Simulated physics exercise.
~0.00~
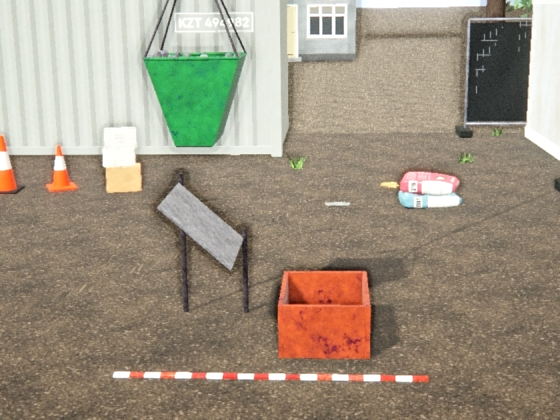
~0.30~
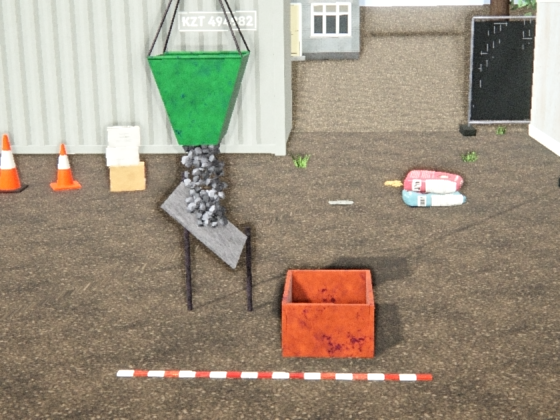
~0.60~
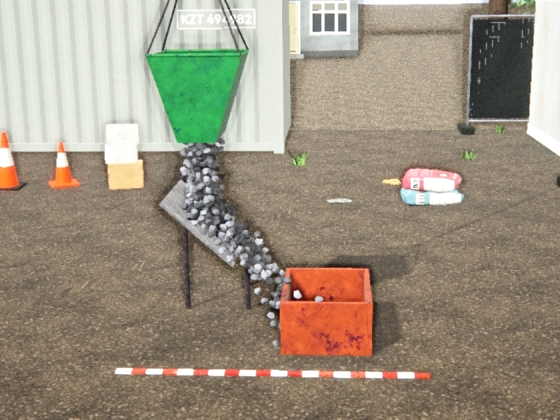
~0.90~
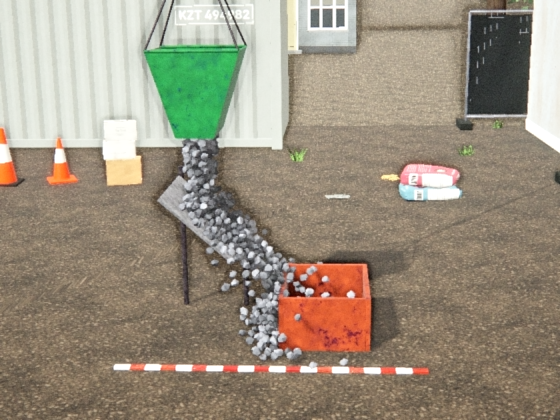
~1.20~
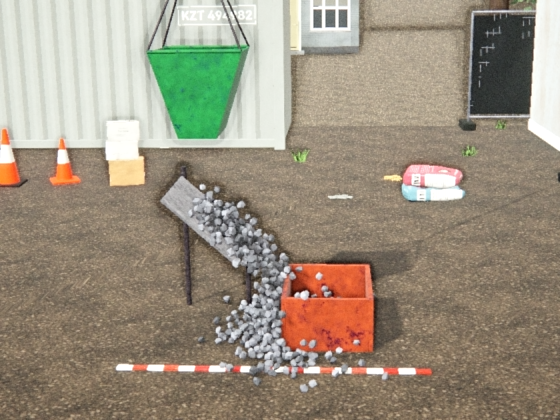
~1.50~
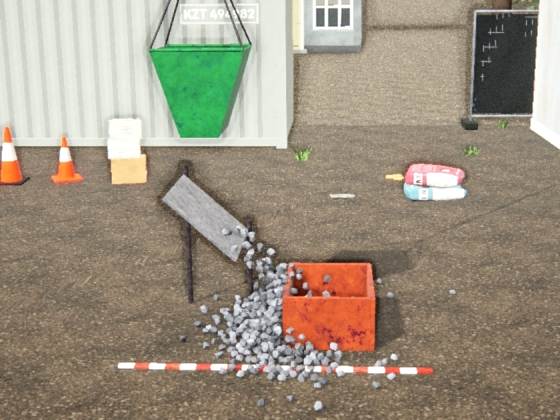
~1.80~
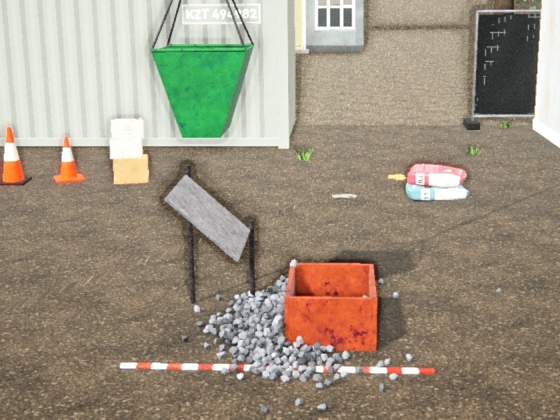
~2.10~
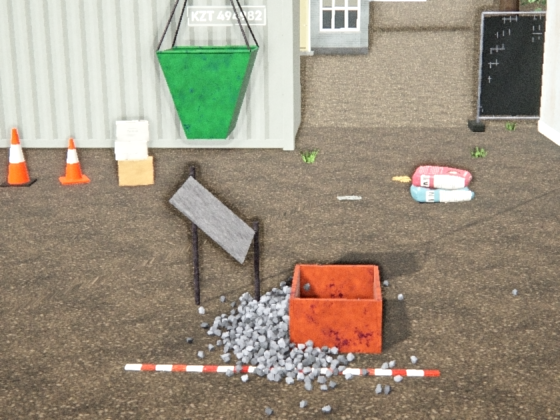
A green skip hangs on dark lines before a pale corrugated container in a dirt yard, seen from the front by a slightly swaying camera. Below it stand a sloping grey slab on dark legs and an open orange-red bin, with traffic cones at left, bags at right and a red-and-white staff in front. Grey stones pour from the skip's bottom, strike the slab and slide down to the right. Some drop into the bin, but most fall short. The skip and slab empty, leaving a heap against the bin's left side and a few stones scattered to the right.
